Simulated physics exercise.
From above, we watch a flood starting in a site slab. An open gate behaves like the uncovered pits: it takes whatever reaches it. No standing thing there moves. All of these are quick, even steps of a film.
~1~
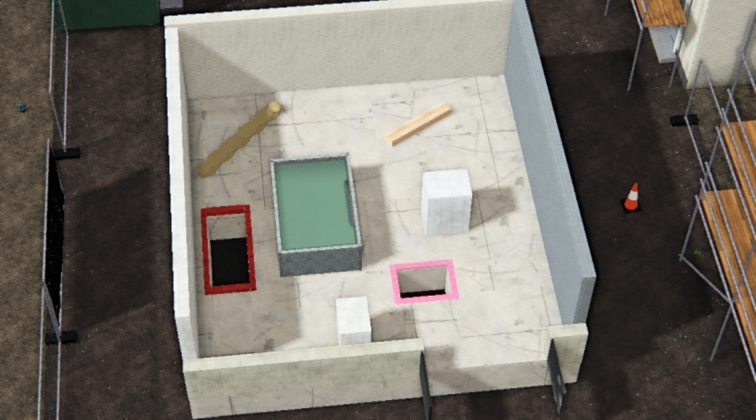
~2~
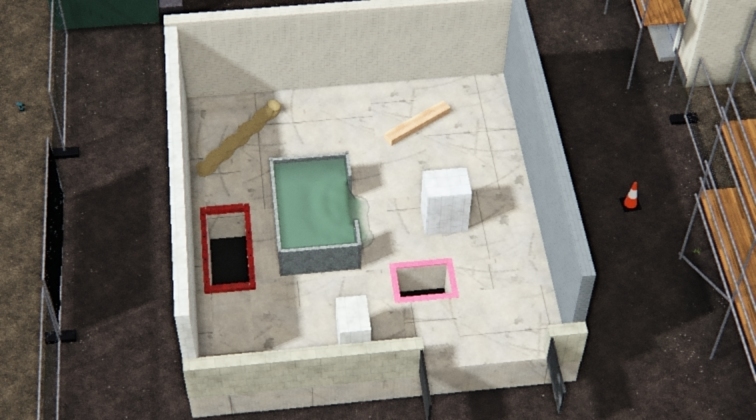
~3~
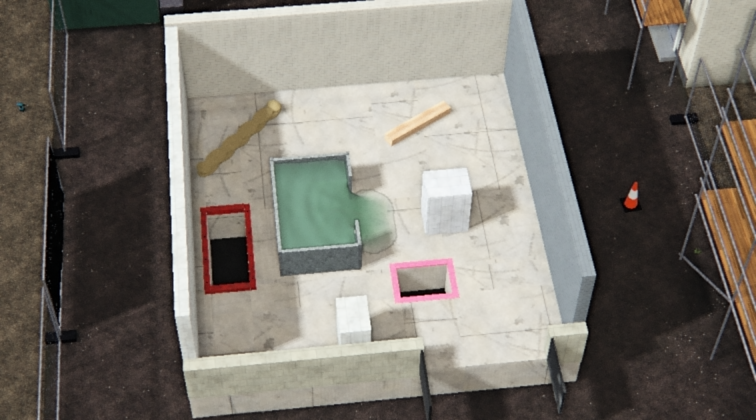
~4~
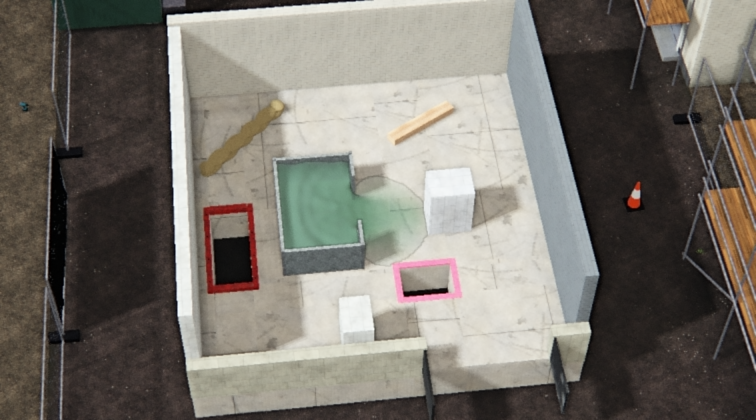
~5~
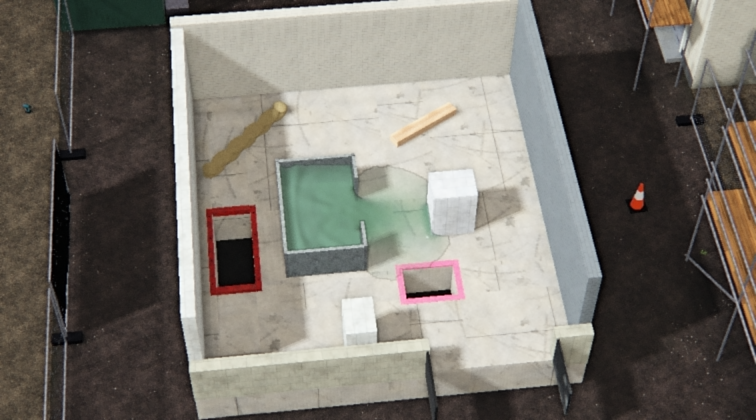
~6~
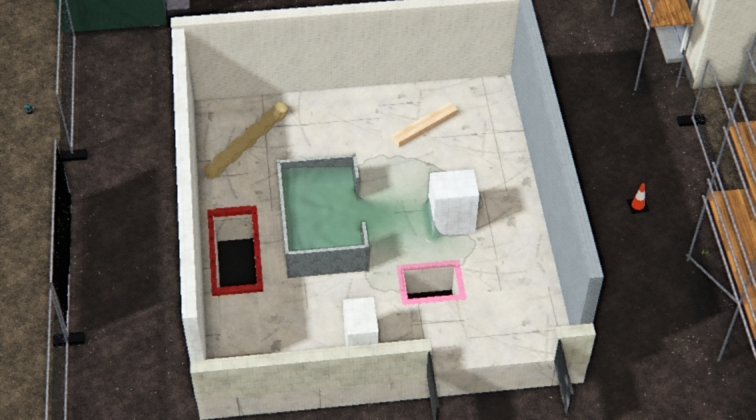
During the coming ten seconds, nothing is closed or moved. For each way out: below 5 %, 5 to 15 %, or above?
At the end, the gate carries off some - in the five to fifteen per cent range, the pink pit carries off plenty - exceeding fifteen per cent, the red pit carries off next to nothing - beneath five per cent.
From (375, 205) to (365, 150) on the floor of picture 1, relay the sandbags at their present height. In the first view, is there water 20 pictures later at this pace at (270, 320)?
My call: Spared.
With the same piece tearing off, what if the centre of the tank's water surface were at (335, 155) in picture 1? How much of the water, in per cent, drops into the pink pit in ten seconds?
The pink pit takes 4 per cent.
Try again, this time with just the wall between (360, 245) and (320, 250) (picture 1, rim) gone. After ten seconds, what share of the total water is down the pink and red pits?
Pink 4 %, red 4 %.
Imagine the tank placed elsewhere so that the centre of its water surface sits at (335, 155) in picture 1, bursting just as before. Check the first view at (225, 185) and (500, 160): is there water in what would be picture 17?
Taking the two spots in the order asked: The first is left untouched and the second is waterlogged.
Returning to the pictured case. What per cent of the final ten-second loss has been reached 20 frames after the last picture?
About 45 per cent.
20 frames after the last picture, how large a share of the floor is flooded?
Close to 35 percent, by my reckoning.
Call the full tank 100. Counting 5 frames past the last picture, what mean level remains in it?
Roughly 60 %.
A moment on, water covers 20 % of the floor; the gate 0 %, the pink pit 4 %, the red pit 0 %.
Next, water covers 30 % of the floor; the gate 0 %, the pink pit 10 %, the red pit 0 %.
Then, water covers 35 % of the floor; the gate 0 %, the pink pit 16 %, the red pit 0 %.
Later, water covers 60 % of the floor; the gate 3 %, the pink pit 23 %, the red pit 0 %.
In the end, water covers 70 % of the floor; the gate 9 %, the pink pit 29 %, the red pit 0 %.
